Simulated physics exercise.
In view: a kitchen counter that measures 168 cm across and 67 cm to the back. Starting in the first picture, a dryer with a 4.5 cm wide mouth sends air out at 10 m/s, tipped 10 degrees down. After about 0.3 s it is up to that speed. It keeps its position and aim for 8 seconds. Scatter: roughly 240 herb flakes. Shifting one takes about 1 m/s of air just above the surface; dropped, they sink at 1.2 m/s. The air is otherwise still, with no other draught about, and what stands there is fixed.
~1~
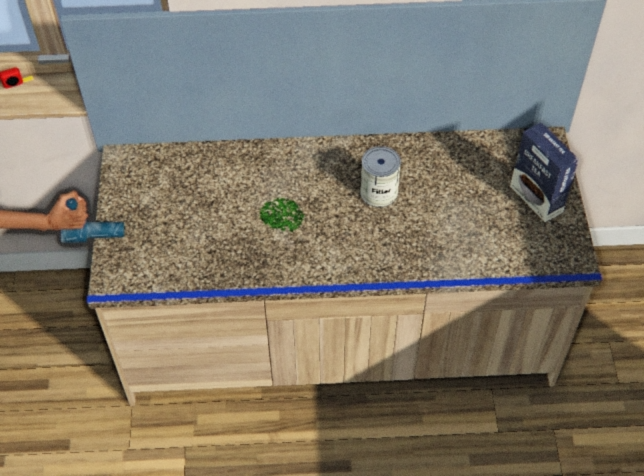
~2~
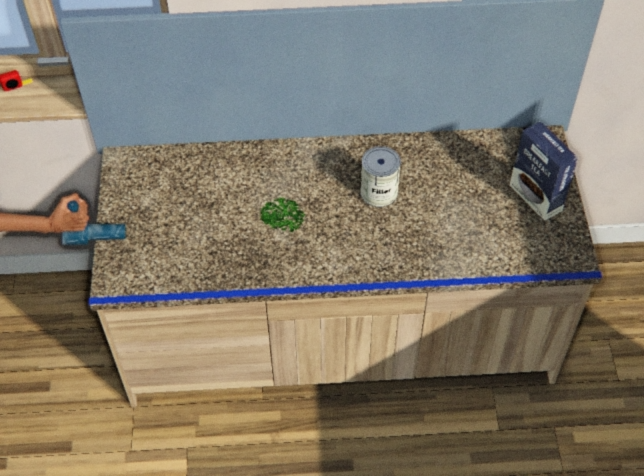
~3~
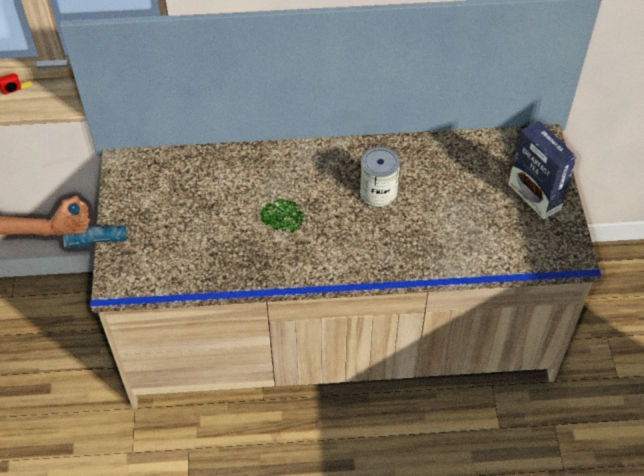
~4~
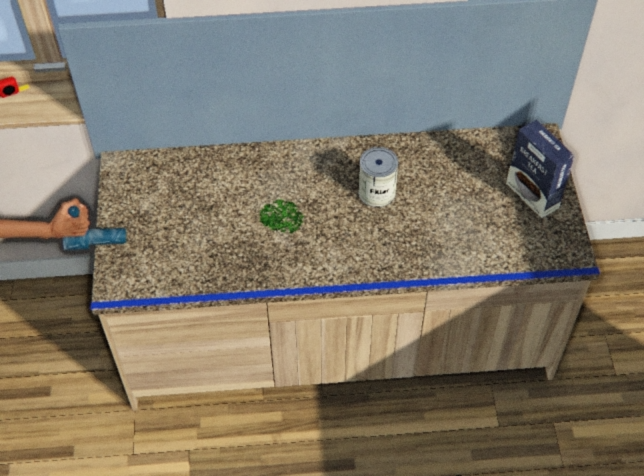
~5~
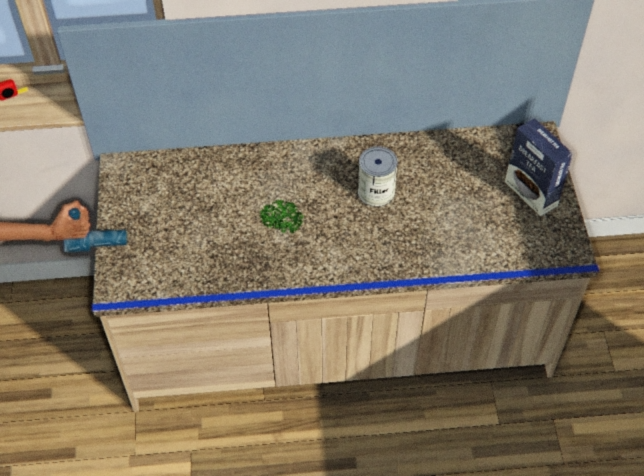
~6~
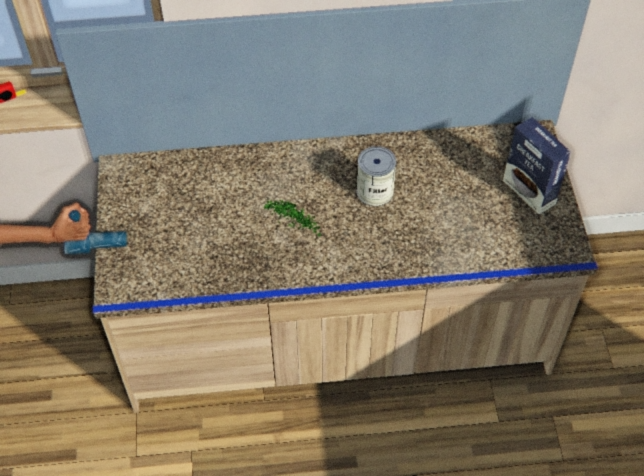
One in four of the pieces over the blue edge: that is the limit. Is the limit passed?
I'd bet the limit of a quarter at that edge holds.
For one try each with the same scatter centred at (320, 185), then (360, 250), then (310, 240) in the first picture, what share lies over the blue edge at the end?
Roughly 0 %, then 50 %, then 50 %.
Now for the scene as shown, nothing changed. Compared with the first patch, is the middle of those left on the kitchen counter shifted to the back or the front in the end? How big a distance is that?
It drifts toward the rear side, close to 35 cm in all.
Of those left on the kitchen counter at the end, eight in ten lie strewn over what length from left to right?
Around 60 centimetres from left to right.
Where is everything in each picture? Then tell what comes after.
In the first picture, the middle of the herb flakes is near (283, 216), none has stirred yet and the mouth of the dryer is at (124, 230).
In the second picture, the middle of the herb flakes is near (283, 216), none has stirred yet and the blue edge is centred on (347, 291).
In the third picture, the middle of the herb flakes is near (283, 217), none has stirred yet, the top of a tin is at (381, 161) and the top of a carton is at (549, 143).
In the fourth picture, the middle of the herb flakes is near (282, 218) and none has stirred yet.
In the fifth picture, the middle of the herb flakes is near (282, 218) and none has stirred yet.
In the sixth picture, the middle of the herb flakes is near (292, 212), the farthest in sight from the dryer is at (318, 228) and about 60 % have left their places.
Then, 1.2 s after the last picture, 78 % are on the move or not yet settled, 0 % are over the blue edge; the middle of those still in play is near (444, 129).
Then, 2.2 s after the last picture, 72 % are on the move or not yet settled, 0 % are over the blue edge; the middle of those still in play is near (468, 126).
Then, 4.1 s after the last picture, 50 % are on the move or not yet settled, 0 % are over the blue edge; the middle of those still in play is near (384, 133).
Then, 7.7 s after the last picture, at the end, 0 % are over the blue edge; the middle of those still in play is near (367, 136).
